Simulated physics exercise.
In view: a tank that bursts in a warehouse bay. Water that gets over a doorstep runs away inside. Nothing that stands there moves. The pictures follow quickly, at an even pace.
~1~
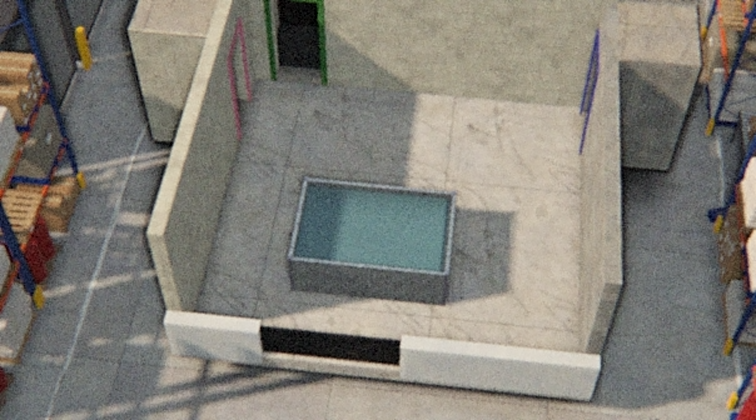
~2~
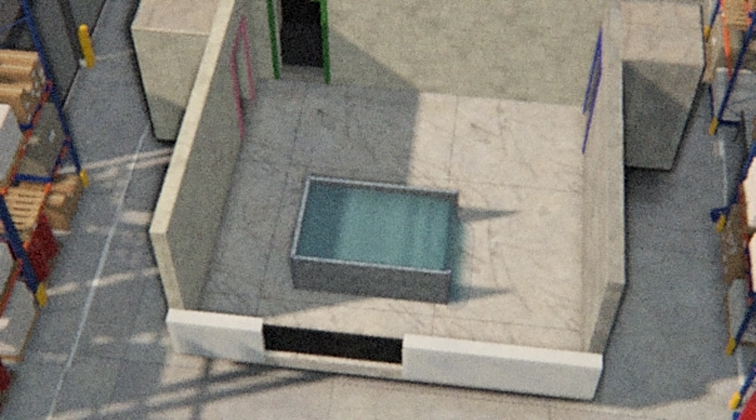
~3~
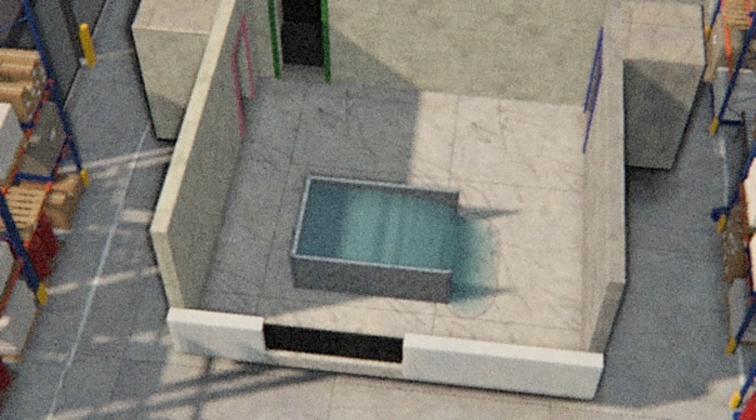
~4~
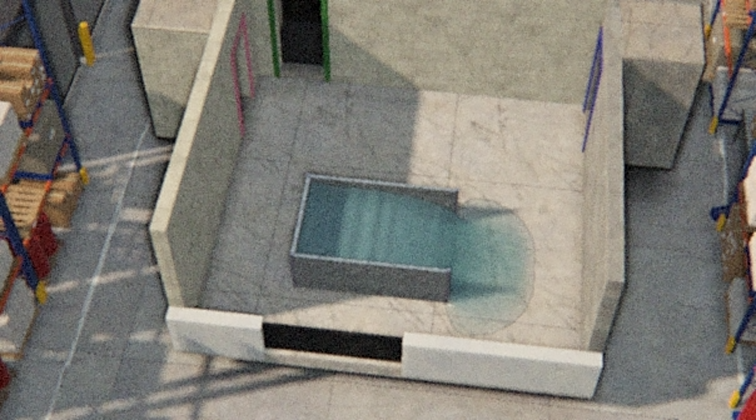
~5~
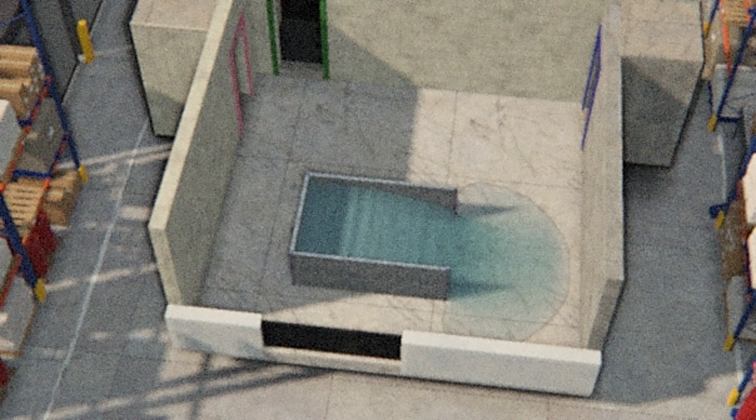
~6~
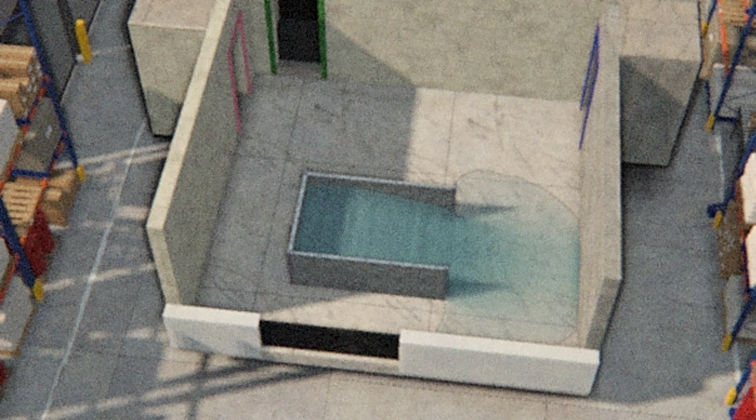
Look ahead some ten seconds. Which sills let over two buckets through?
In the end: The blue door takes more than that; the pink door takes more than that; the green door stays under that.
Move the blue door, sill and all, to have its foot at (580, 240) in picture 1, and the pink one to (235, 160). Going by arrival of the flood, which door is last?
The pink one.
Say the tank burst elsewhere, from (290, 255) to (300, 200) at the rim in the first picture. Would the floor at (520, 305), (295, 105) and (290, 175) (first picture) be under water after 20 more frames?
As listed: Flooded, covered, covered.
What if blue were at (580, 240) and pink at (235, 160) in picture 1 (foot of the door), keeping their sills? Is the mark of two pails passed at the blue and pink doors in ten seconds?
One by one: The blue one floods; the pink one passes that mark.
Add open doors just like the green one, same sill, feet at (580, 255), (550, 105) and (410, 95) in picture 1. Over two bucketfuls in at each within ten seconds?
In turn: Passes that mark, is over, lets less in.
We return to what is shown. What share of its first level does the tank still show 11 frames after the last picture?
Close to 36 %.
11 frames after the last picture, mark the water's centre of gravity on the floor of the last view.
At about (480, 256).
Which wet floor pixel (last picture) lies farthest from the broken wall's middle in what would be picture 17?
Close to (581, 106).
A moment on, water covers 30 % of the floor; the blue door not reached, the pink door not reached, the green door not reached.
Next, water covers 30 % of the floor; the blue door wet at the sill, nothing in, the pink door not reached, the green door not reached.
Then, water covers 55 % of the floor; the blue door over two buckets in, the pink door not reached, the green door not reached.
Later, water covers 95 % of the floor; the blue door far over two buckets in, the pink door over two buckets in, the green door wet at the sill, nothing in.
In the end, water covers 100 % of the floor; the blue door far over two buckets in, the pink door far over two buckets in, the green door under two buckets in.
